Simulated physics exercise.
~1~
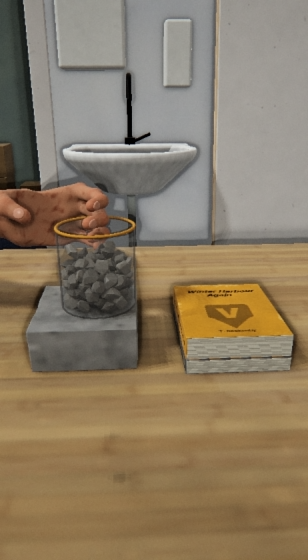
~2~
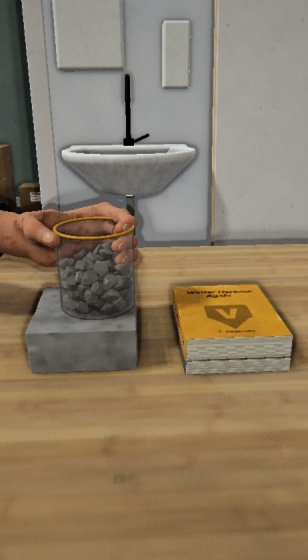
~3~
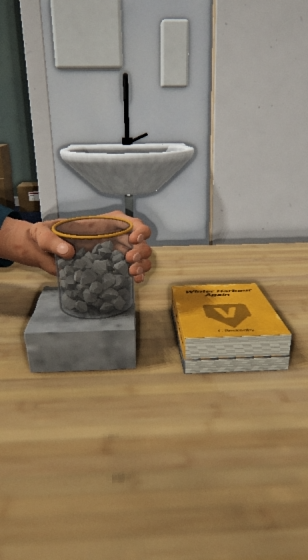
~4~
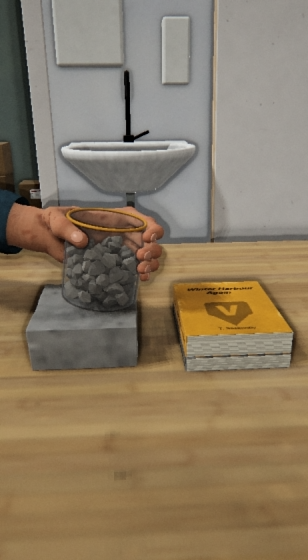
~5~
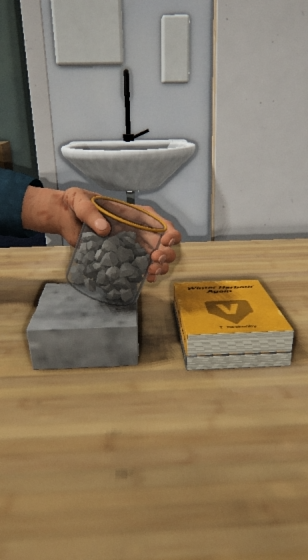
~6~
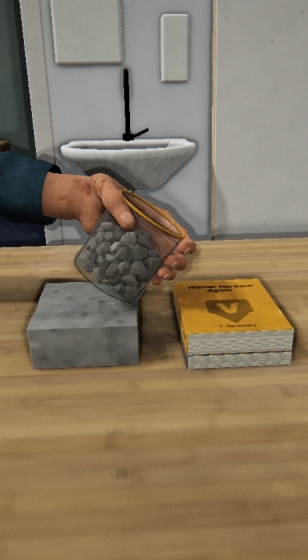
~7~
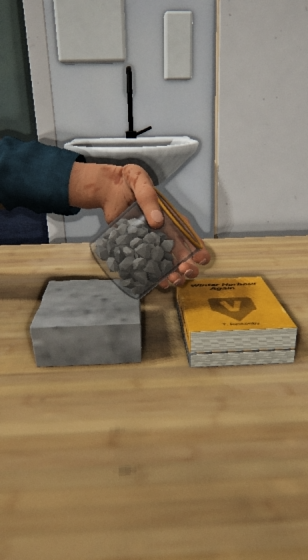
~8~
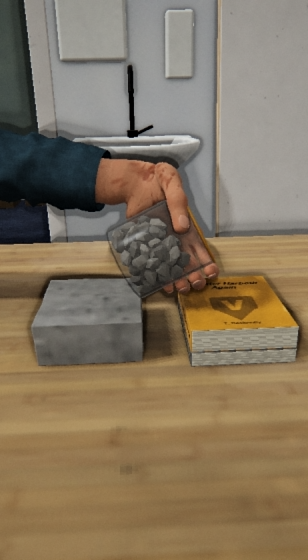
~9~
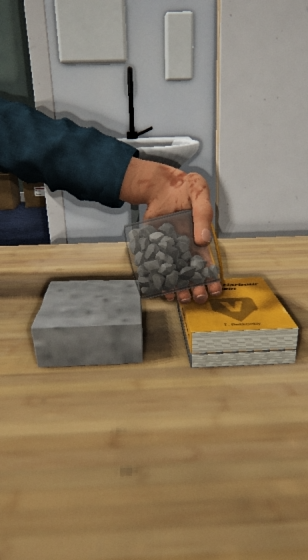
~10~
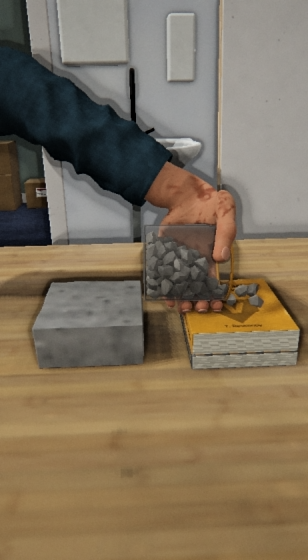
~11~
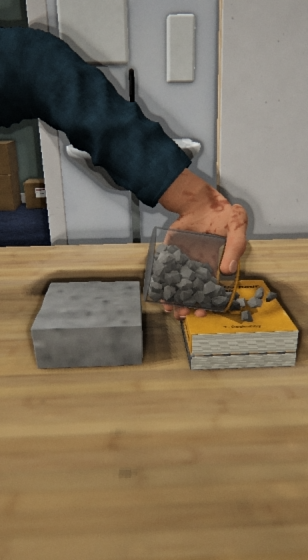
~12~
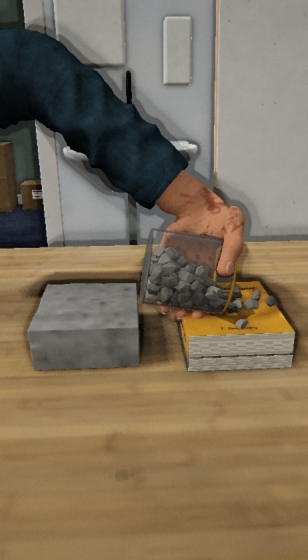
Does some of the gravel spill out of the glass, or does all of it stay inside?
Some of the gravel spills out. A few bits slide past the rim onto the yellow book once the glass is on its side, though most are still in the glass.
